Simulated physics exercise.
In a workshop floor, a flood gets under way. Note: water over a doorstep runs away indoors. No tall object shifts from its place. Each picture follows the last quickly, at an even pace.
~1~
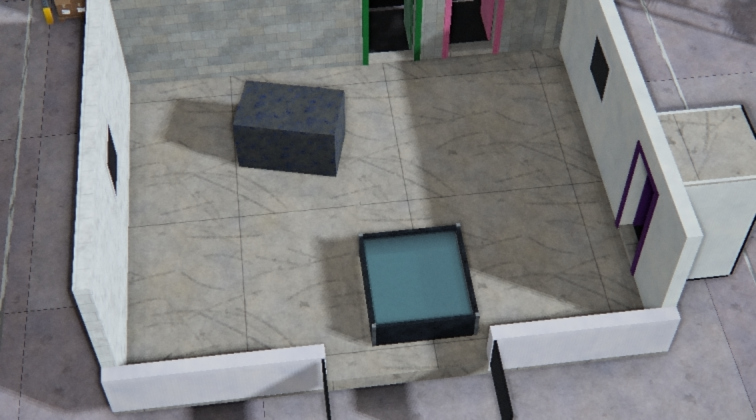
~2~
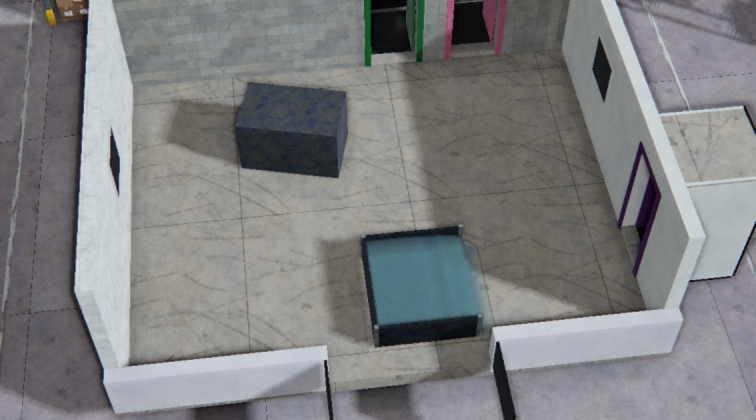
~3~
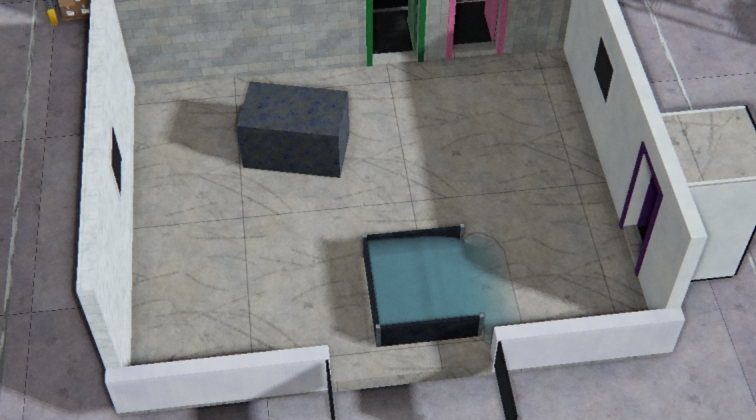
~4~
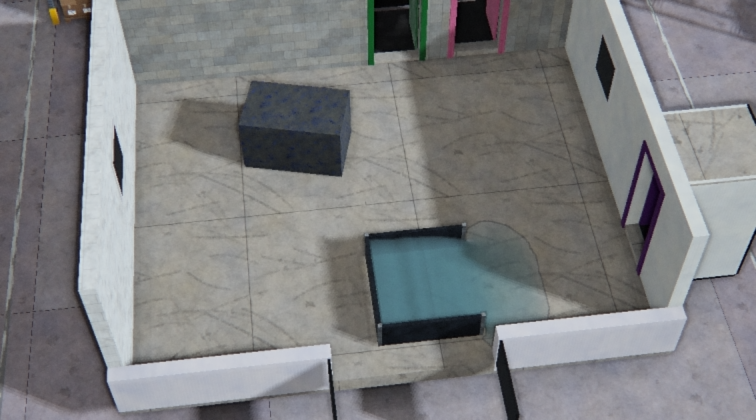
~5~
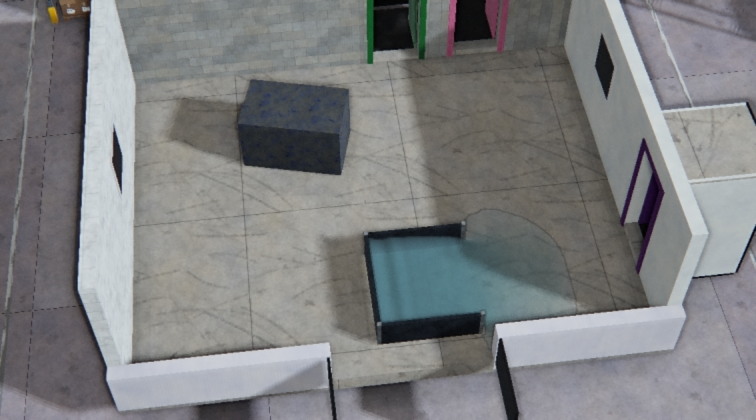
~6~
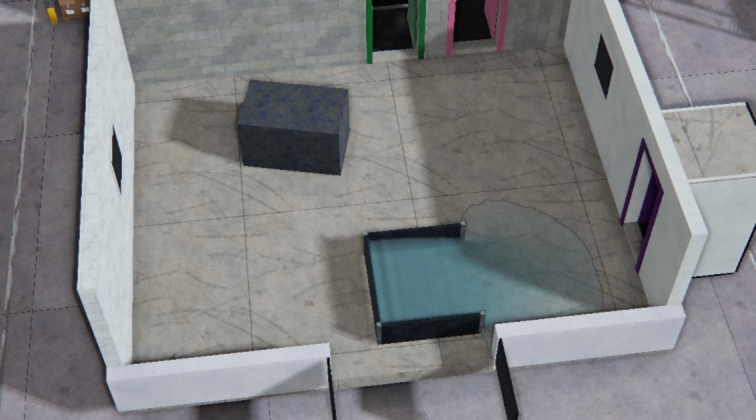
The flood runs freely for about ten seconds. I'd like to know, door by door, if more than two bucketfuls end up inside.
Here it is: The green door lets in two bucketfuls or fewer, the purple door lets in more than two bucketfuls, the pink door lets in two bucketfuls or fewer.
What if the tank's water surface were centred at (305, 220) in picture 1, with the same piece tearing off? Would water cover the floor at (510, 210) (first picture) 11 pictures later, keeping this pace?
Answer: Flooded.
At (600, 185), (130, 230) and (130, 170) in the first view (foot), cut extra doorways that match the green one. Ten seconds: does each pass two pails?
Outcome by door - past the limit, within the limit, within the limit.
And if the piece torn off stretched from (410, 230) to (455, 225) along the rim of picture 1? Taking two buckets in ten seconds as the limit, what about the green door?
After that, green door tops the limit.
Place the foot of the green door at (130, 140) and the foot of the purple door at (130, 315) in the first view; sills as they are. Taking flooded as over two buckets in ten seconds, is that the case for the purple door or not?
The purple door stays within it.
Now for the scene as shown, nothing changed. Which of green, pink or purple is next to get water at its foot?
It would be the purple-painted one.
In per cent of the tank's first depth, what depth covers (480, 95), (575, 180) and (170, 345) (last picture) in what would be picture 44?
Some 6, 10 and 0 in a hundred.
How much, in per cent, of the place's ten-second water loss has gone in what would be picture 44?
Near 85 %.
A moment on, water covers 15 % of the floor; the green door not reached, the purple door under two buckets in, the pink door not reached.
Next, water covers 20 % of the floor; the green door not reached, the purple door over two buckets in, the pink door not reached.
Then, water covers 25 % of the floor; the green door not reached, the purple door far over two buckets in, the pink door not reached.
Later, water covers 45 % of the floor; the green door wet at the sill, nothing in, the purple door far over two buckets in, the pink door wet at the sill, nothing in.
In the end, water covers 55 % of the floor; the green door wet at the sill, nothing in, the purple door far over two buckets in, the pink door wet at the sill, nothing in.
